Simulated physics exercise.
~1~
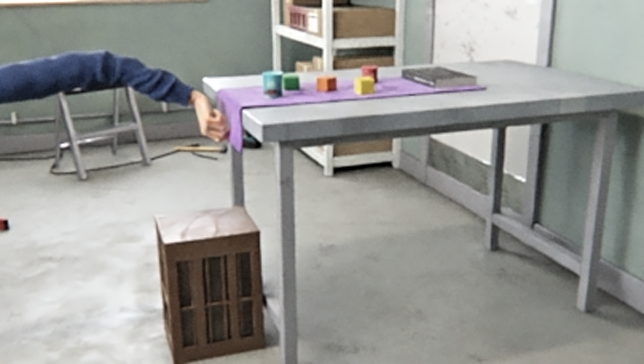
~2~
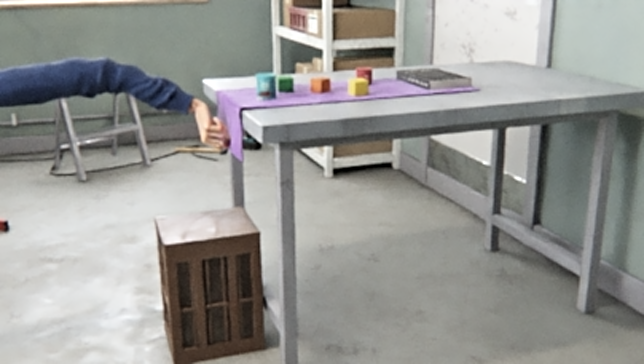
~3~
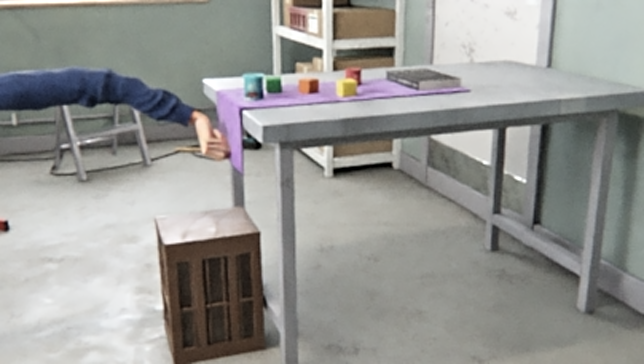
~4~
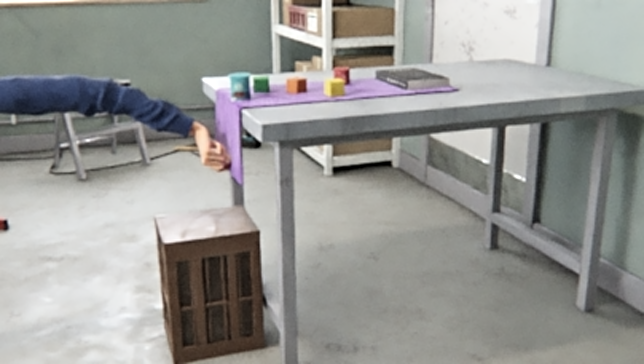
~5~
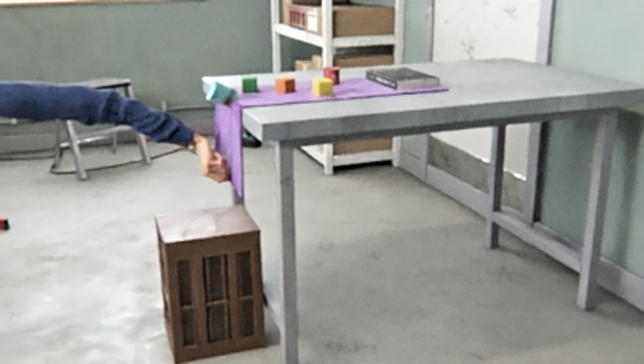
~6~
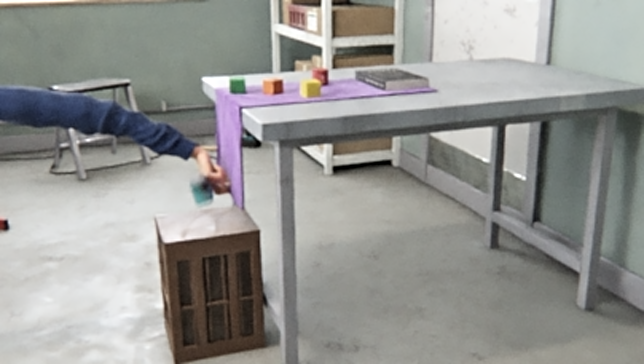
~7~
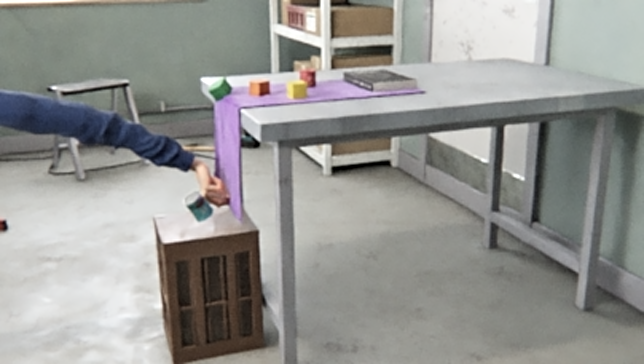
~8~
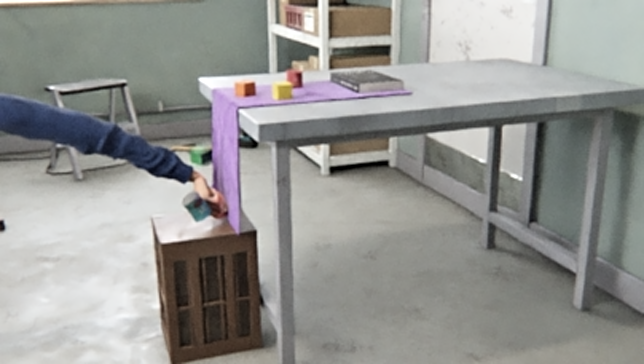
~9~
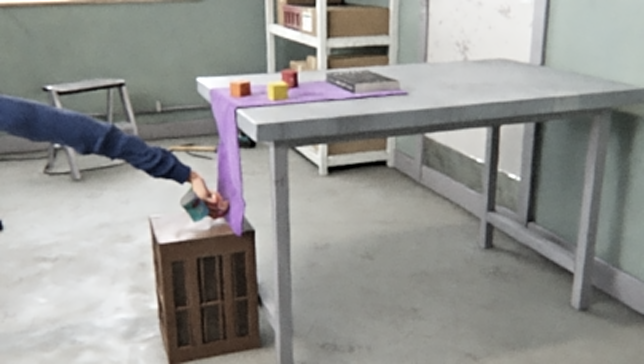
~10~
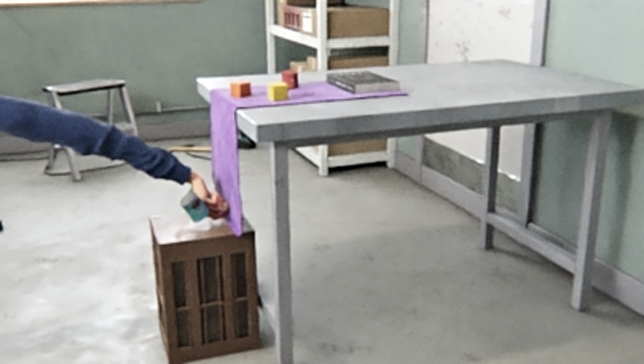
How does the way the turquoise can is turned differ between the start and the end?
At the start the turquoise can is upright on the table, and at the end it is upside down.
